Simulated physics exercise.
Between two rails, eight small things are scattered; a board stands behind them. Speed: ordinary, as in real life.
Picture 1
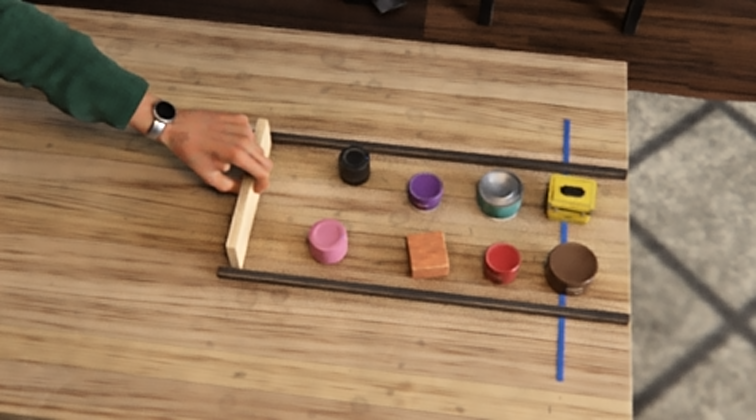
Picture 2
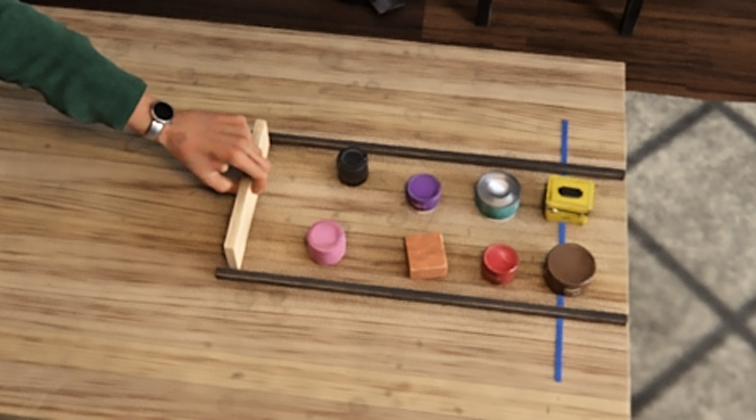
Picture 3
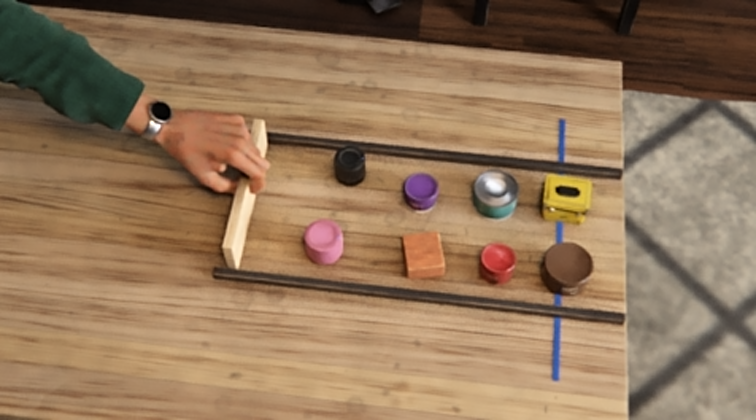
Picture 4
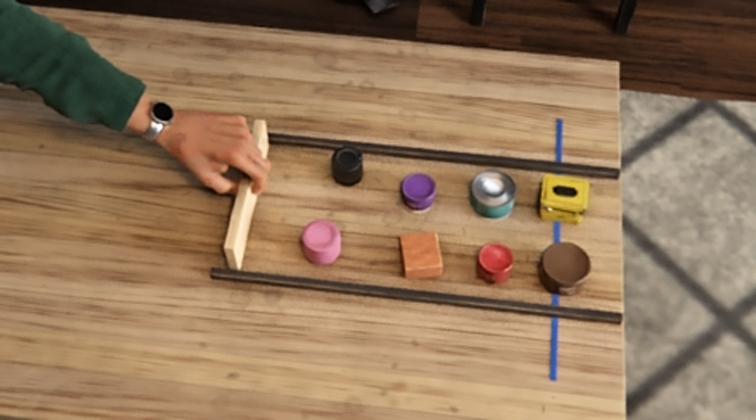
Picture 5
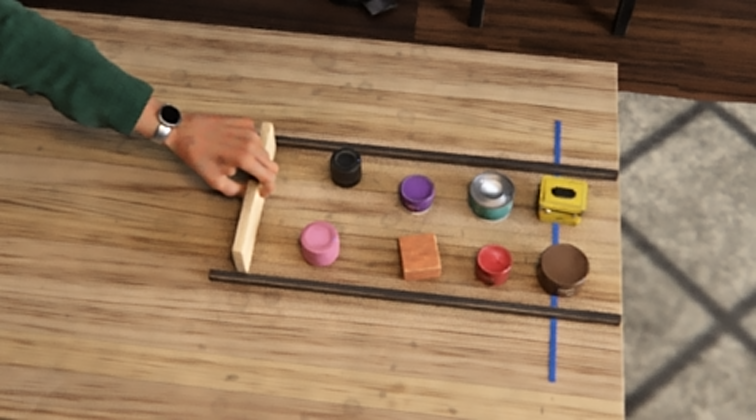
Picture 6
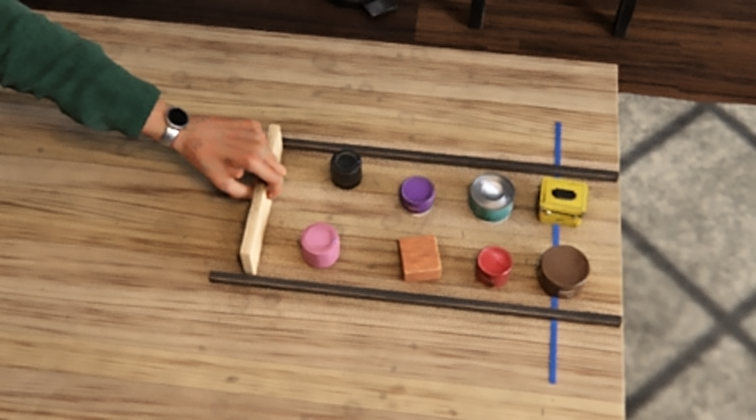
The clip opens on a hand in a green sleeve holding a pale board upright between two dark rails on a wooden table, with eight small tubs, pots and blocks to its right. The view drifts very slightly, then the hand slides the board a little to the right, while the objects stay in place.
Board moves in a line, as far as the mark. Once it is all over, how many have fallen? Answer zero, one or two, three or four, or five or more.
When it is over, three or four have fallen.
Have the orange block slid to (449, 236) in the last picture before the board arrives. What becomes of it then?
Observed: The orange block stays in place.
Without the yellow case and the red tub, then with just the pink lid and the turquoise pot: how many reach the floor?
You'd see 1 fallen, and 1 in the other try.
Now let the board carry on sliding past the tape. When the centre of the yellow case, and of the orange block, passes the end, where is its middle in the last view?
The middle is at (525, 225) when it's the yellow case, and at (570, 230) when it's the orange block.
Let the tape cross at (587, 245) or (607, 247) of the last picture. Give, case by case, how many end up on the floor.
Counts per try: 5 and 8.
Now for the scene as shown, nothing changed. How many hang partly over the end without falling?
Number: 2.
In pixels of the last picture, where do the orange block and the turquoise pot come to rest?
Result: One at about (612, 291), the other at about (609, 203).
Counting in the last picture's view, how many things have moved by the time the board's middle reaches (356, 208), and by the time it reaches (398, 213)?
The first number is 2, the next one 4.
Early on, none off yet; brown tub at rest near (563, 272); yellow case at rest near (562, 202); red tub at rest near (494, 267).
A while later, none off yet; brown tub at rest near (565, 272); yellow case at rest near (562, 202); red tub travelled about its own width near (523, 272).
Further along, none off yet; brown tub leaning a little near (637, 279); yellow case travelled about its own width near (611, 204); red tub travelled well along near (601, 296).
Finally, the number that fall off is three or four; lost, red tub, yellow case and brown tub.
